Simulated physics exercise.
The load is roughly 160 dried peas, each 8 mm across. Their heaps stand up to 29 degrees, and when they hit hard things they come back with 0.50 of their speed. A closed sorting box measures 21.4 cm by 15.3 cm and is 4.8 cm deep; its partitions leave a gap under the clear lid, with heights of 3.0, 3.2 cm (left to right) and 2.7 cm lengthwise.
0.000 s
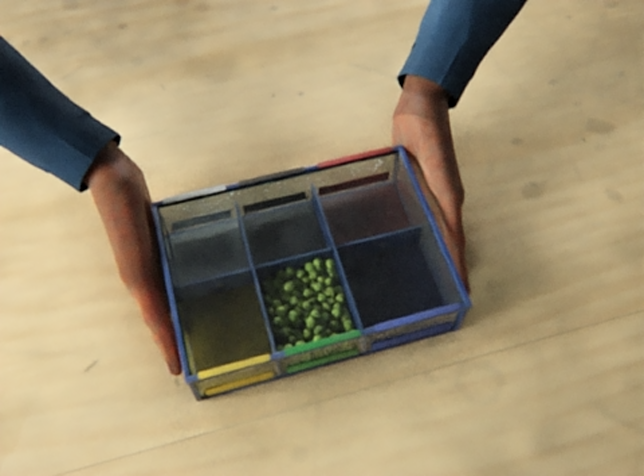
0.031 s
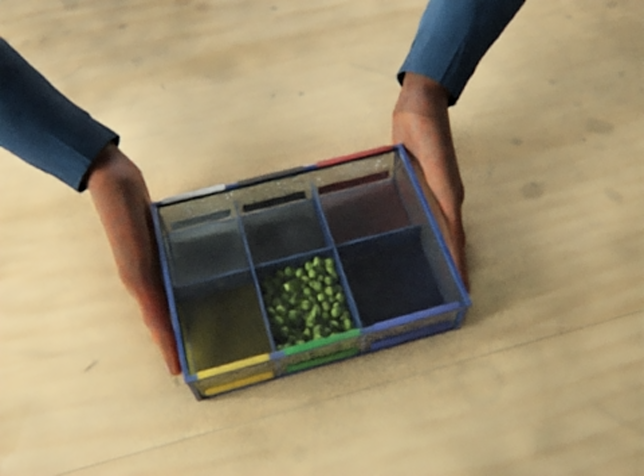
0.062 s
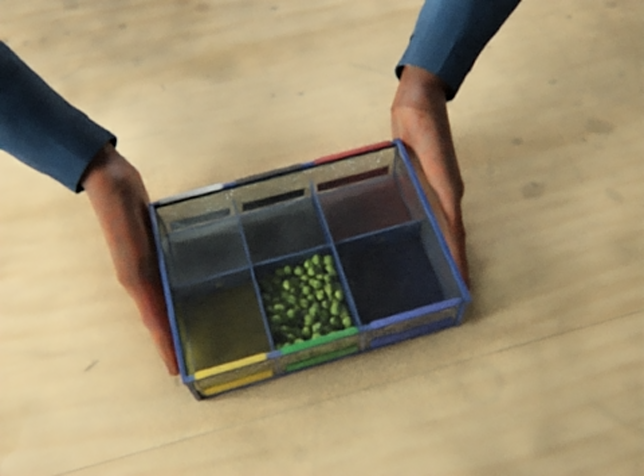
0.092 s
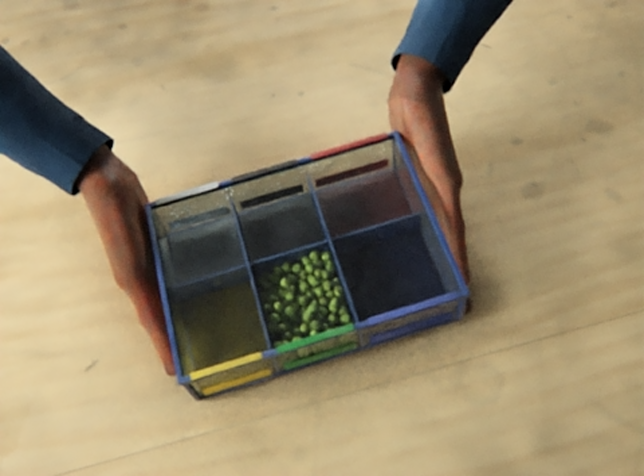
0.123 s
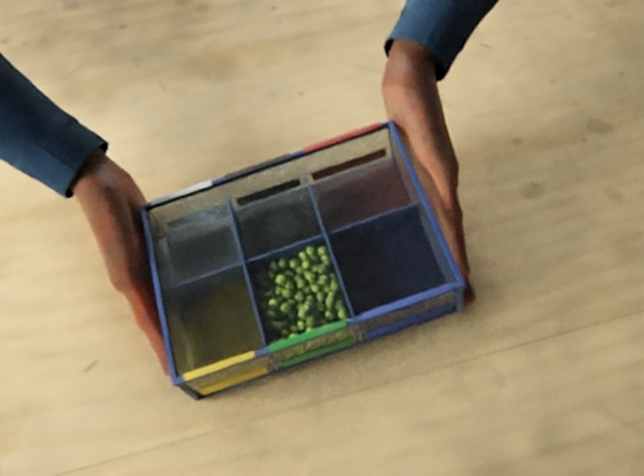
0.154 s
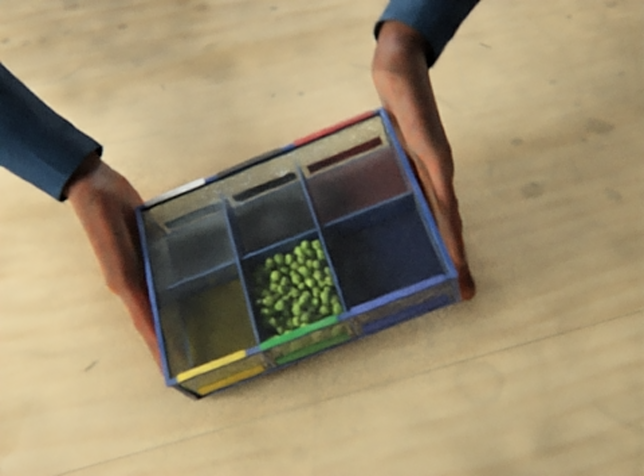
Two hands in dark blue sleeves hold a clear-lidded sorting box with six compartments above a pale wooden surface, seen from above at an angle. Small green peas fill the front middle compartment behind a green edge strip, between yellow at left and blue at right, while the other compartments look empty. The hands keep nearly still, then tilt the box modestly, its right side rising, while the camera stays fixed.
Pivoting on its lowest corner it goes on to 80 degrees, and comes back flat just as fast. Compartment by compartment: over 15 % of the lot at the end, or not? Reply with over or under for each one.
Red: Under, blue: Under, green: Over, yellow: Over, white: Under, black: Under.
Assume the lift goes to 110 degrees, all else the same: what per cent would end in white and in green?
With that change it's white at 20 per cent and green at 35 per cent.
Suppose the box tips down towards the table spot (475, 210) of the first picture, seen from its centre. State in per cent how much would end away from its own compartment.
That would be close to 30 per cent.
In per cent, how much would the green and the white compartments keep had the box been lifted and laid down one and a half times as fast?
Final share: Green 65 %, white 10 %.
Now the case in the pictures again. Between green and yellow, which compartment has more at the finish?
The larger amount is in the green one.
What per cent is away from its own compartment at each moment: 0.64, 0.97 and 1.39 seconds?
Sequence: 10 / 45 / 45.
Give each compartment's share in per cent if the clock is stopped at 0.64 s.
Red = 0, blue = 0, green = 90, yellow = 10, white = 0, black = 0 (per cent).
Then, at 0.64 s, tilt 80 degrees; green 90 %, yellow 10 %.
After 0.97 s, tilt 33 degrees; green 55 %, yellow 35 %, white 10 %.
After 1.39 s, tilt 0 degrees; green 55 %, yellow 35 %, white 10 %.
At rest (1.8 s), red 0 %, blue 0 %, green 55 %, yellow 35 %, white 10 %, black 0 %.
